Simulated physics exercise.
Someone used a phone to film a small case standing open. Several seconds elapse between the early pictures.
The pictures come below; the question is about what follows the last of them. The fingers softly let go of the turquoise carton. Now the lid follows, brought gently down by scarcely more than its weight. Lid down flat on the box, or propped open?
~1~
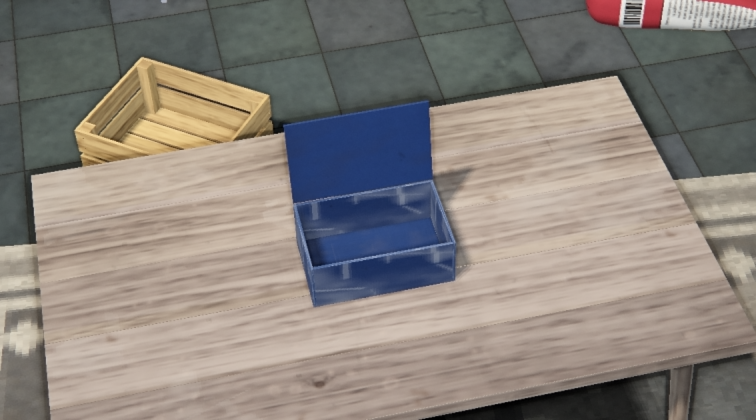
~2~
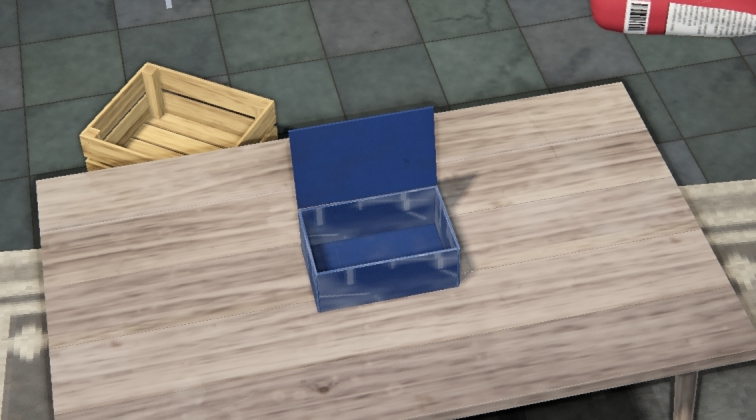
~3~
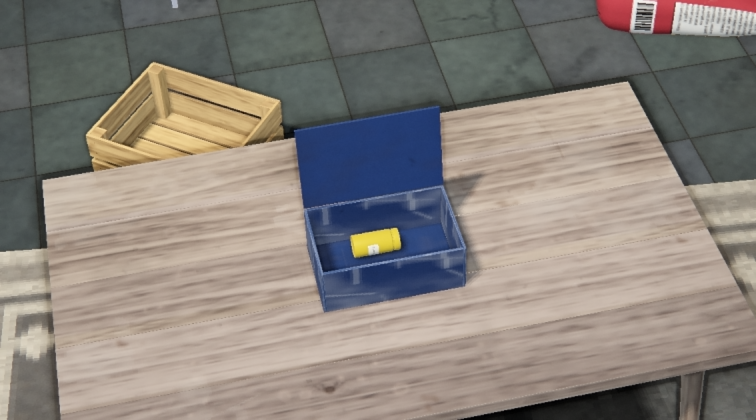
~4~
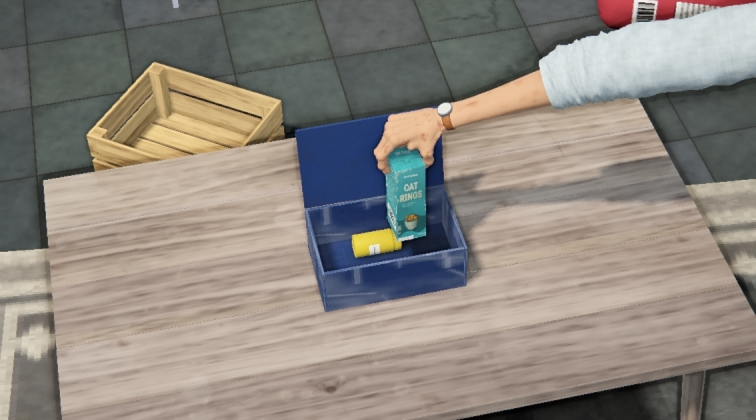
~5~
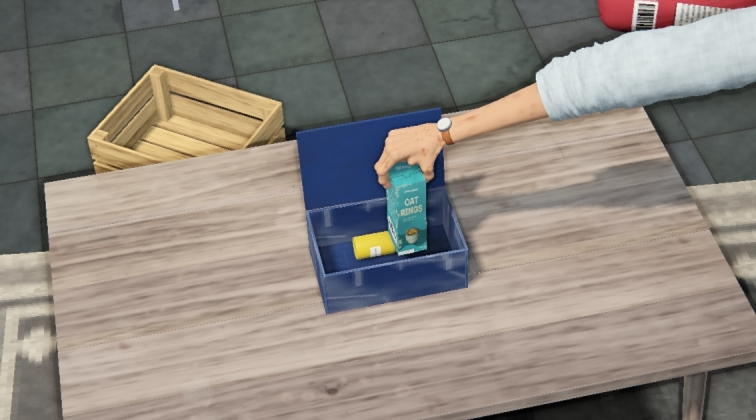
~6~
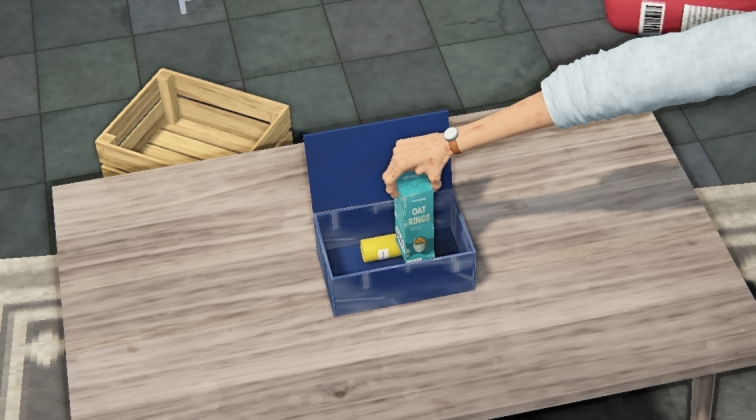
Propped open.
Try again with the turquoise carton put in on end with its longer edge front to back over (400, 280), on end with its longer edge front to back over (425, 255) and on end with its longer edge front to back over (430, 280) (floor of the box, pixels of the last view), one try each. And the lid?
Try one: Not closed. Try two: Not closed. Try three: Not closed.
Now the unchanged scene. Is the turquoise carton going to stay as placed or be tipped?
Once everything settles, it ends up at a slant.
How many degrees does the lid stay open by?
Roughly 25°.
Then, 0.70 s after the last picture, turquoise carton tipped 48° from how it was near (423, 240); yellow shaker rolled a little.
Then, 1.60 s after the last picture, lid 56° above the rim; turquoise carton tipped 48° from how it was near (423, 240); yellow shaker rolled a little.
Then, 2.00 s after the last picture, lid 27° above the rim; turquoise carton tipped 49° from how it was near (423, 240); yellow shaker rolled a little.
At rest, lid 27° above the rim; tipped over in the box, turquoise carton; yellow shaker in place. Seen from the same camera at the end, turquoise carton near (423, 240).
